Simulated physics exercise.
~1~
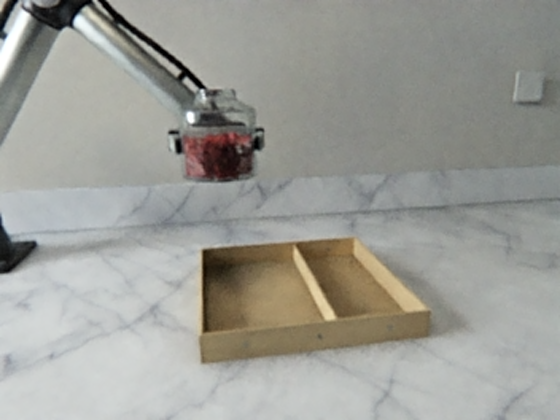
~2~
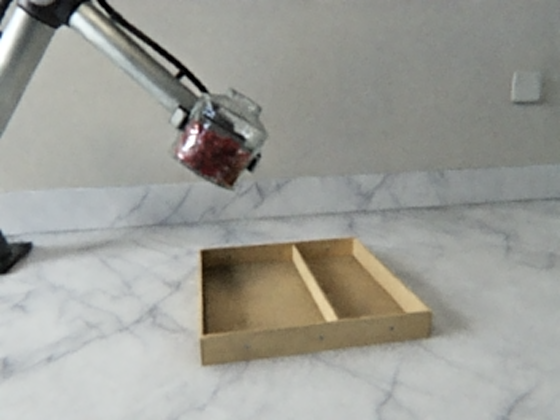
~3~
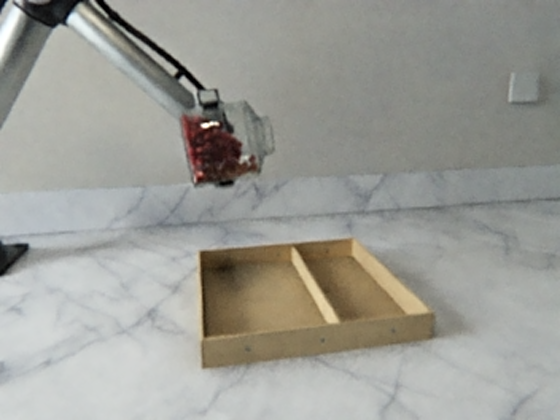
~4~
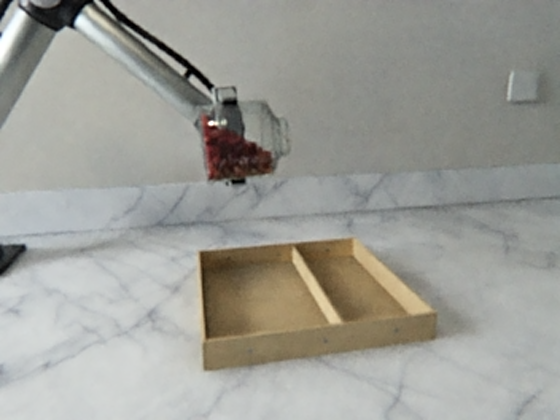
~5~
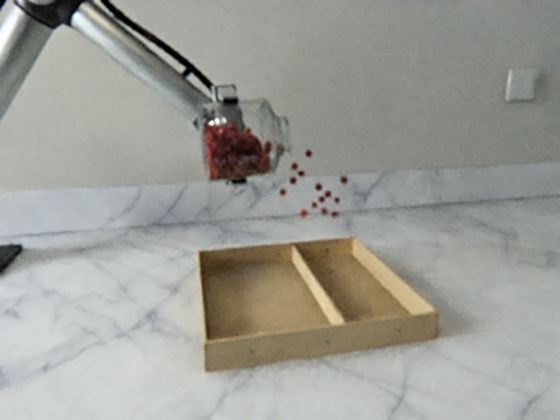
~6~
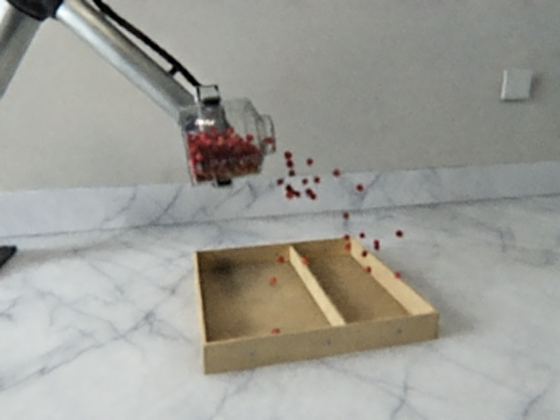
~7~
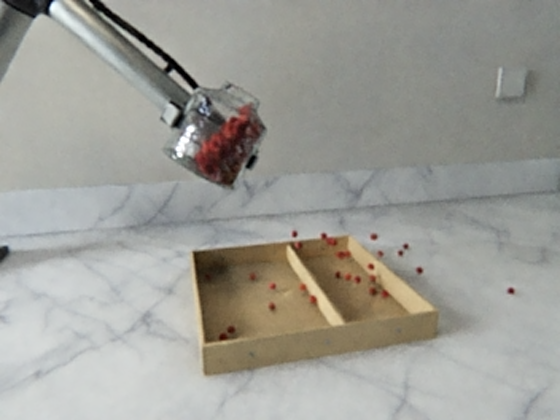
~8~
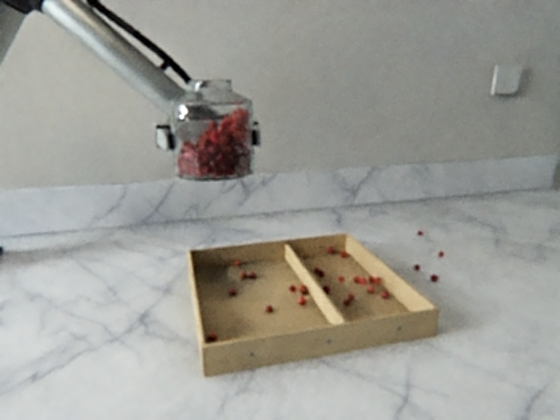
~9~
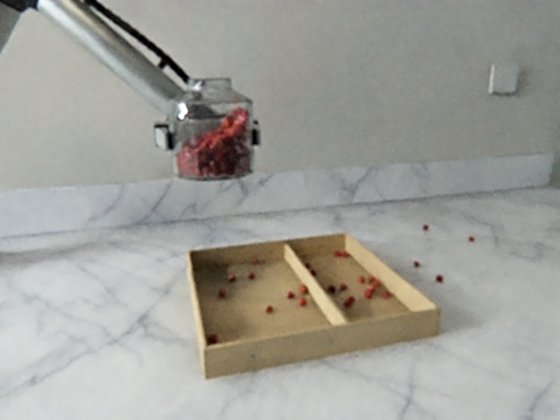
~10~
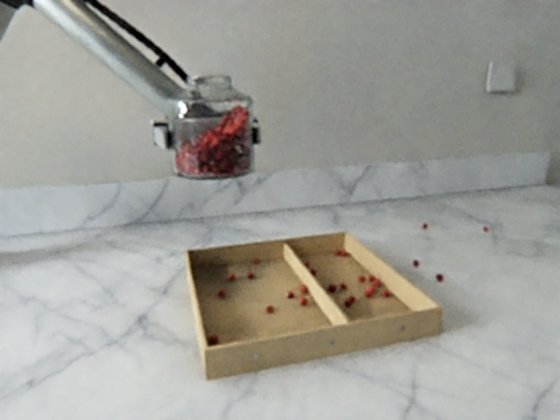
Robotic arm tipping a clear jar of red beads, scattering some into a divided tray and beyond, then righting it mostly full.
